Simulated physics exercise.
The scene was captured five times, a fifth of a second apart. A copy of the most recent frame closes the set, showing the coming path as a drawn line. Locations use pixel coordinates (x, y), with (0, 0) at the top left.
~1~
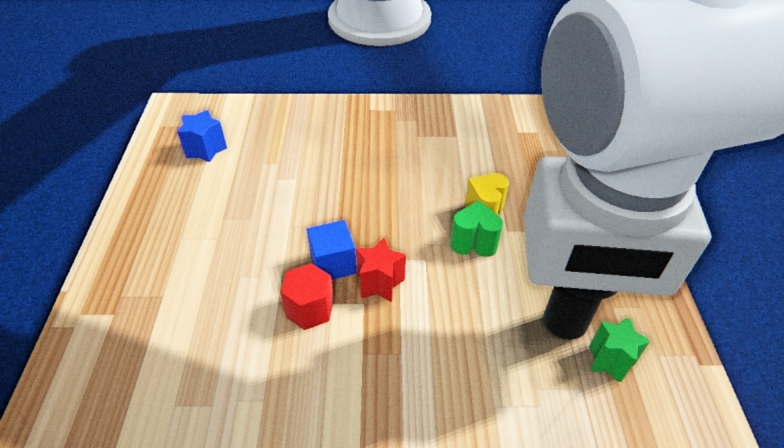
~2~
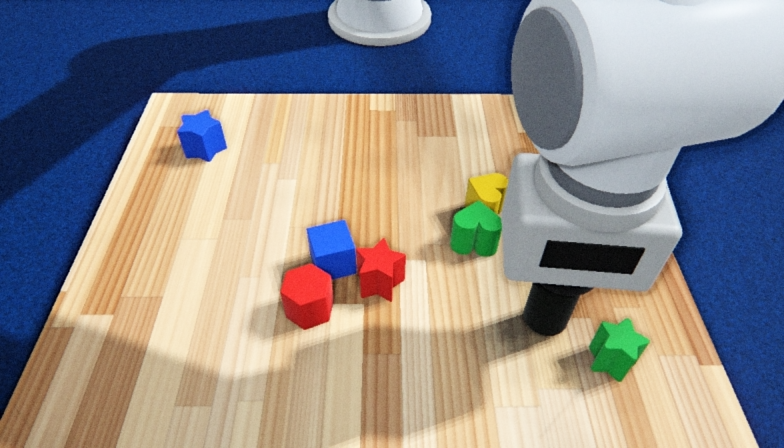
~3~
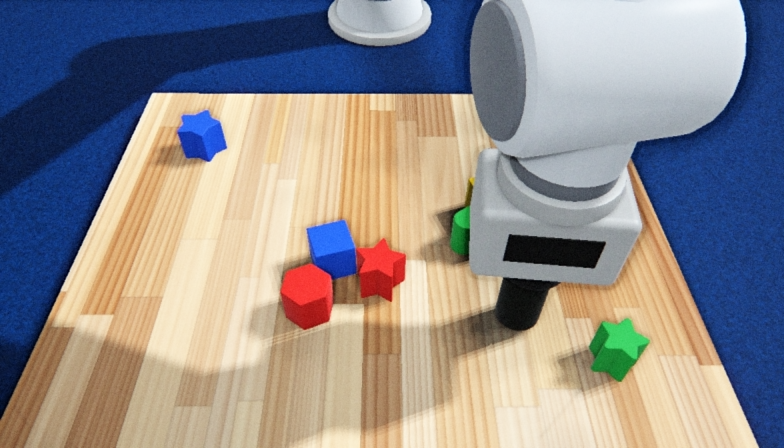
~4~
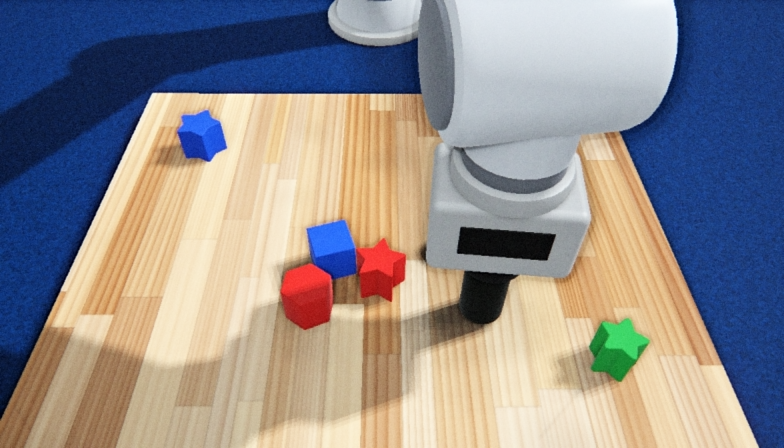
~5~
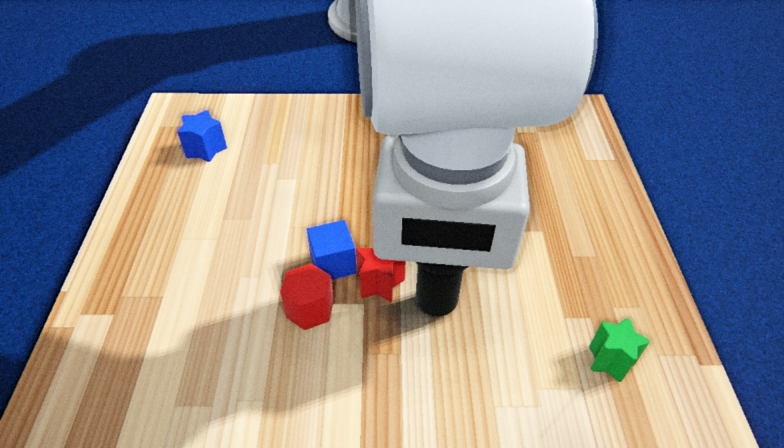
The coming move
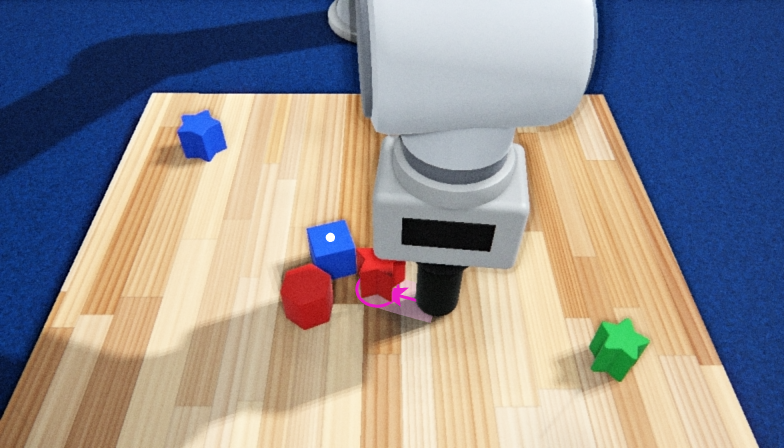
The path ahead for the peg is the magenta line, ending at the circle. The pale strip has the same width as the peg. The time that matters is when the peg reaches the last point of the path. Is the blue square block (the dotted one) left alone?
The answer is no.
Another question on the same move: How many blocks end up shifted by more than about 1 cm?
The answer will be two.
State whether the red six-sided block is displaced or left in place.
The block you're asking about stays where it is.
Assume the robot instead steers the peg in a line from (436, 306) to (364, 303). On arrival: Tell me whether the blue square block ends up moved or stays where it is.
Displaced, by a centimetre or more.
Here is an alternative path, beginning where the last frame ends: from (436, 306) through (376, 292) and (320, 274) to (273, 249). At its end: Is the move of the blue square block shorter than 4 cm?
No, it doesn't check out.
Drawn move, from (436, 306) directly to (378, 289); the dot is on the blue square block.
On the path given first. Halfway along, peg at (406, 291); red star at (374, 255).
At the end, peg at (377, 282); red six-sided block still; blue square block at (312, 231); red star at (353, 240), turned 25° clockwise.
